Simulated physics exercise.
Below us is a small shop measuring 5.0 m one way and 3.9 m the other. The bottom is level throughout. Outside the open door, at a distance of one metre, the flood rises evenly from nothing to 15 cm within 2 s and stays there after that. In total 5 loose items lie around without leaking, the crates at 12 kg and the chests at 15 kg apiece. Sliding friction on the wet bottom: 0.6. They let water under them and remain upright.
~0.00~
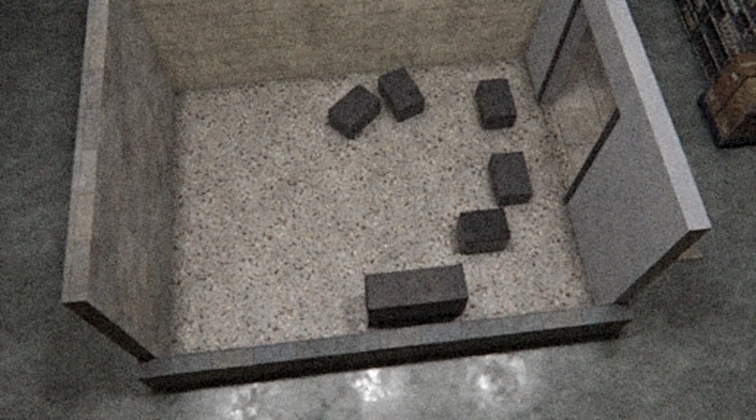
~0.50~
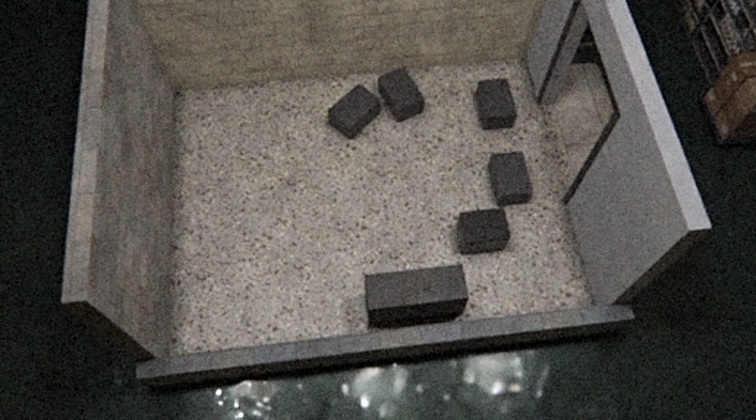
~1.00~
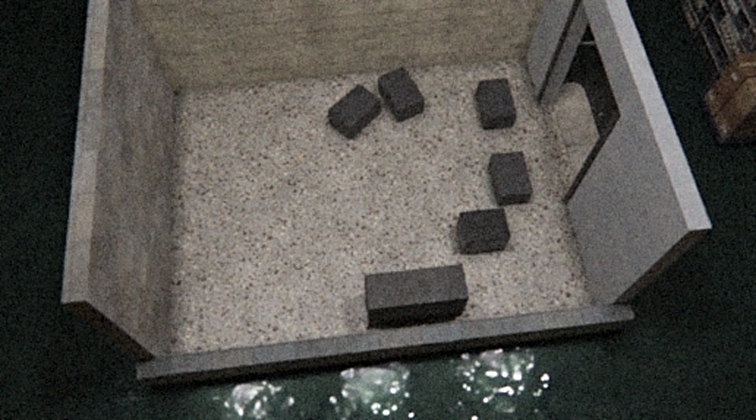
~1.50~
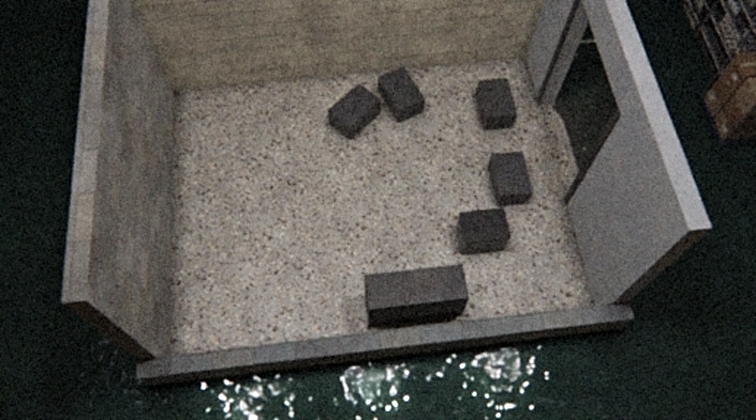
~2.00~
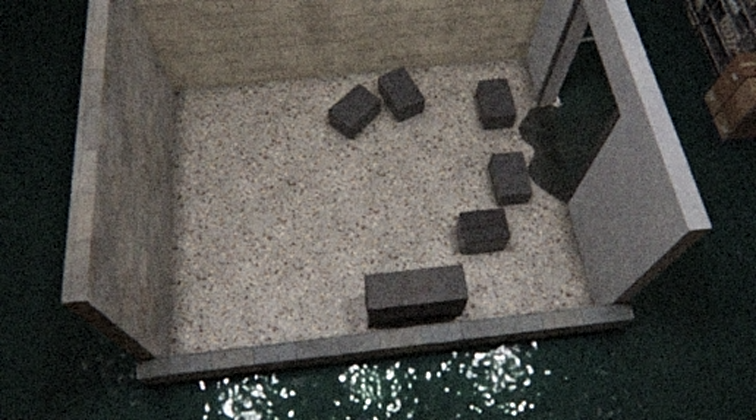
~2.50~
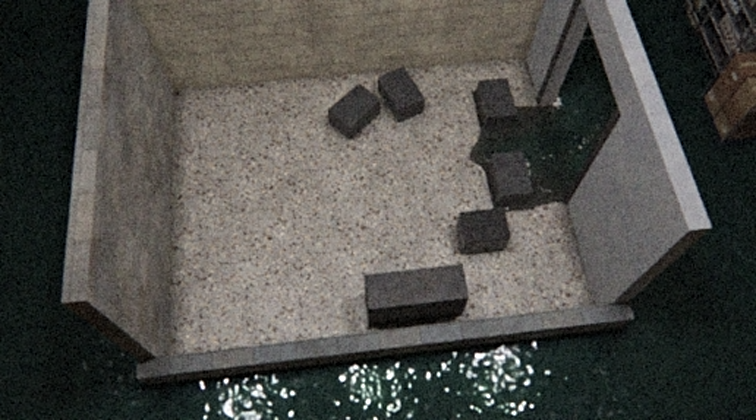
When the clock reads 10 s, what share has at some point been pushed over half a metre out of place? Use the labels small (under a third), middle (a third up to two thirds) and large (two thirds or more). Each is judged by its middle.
Large.
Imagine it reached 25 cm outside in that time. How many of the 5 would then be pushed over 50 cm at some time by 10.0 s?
Then the count would be 5.
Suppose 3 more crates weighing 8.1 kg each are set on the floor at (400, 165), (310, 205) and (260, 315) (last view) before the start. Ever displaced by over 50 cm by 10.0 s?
One by one, in that order: Above it, above it, below it.
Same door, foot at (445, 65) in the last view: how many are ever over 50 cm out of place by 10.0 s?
In that case the number is 3.
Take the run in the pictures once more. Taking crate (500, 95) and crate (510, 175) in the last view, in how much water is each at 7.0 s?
Some 5 cm at the first, some 3 cm at the second.
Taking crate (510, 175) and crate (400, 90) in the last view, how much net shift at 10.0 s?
The first is 140 cm from its start, the second 120 cm.
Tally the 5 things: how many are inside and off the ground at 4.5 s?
At that instant the tally stands at 0.
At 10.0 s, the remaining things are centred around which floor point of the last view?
Close to pixel (383, 145).
After 3.5 s 1 of 5 are over 50 cm from their spots; 0 afloat.
After 4.5 s 2 of 5 are over 50 cm from their spots; 0 afloat.
After 7.0 s 2 of 5 are over 50 cm from their spots; 1 afloat.
After 10.0 s 4 of 5 are over 50 cm from their spots, and 4 have been at some point; 3 afloat.
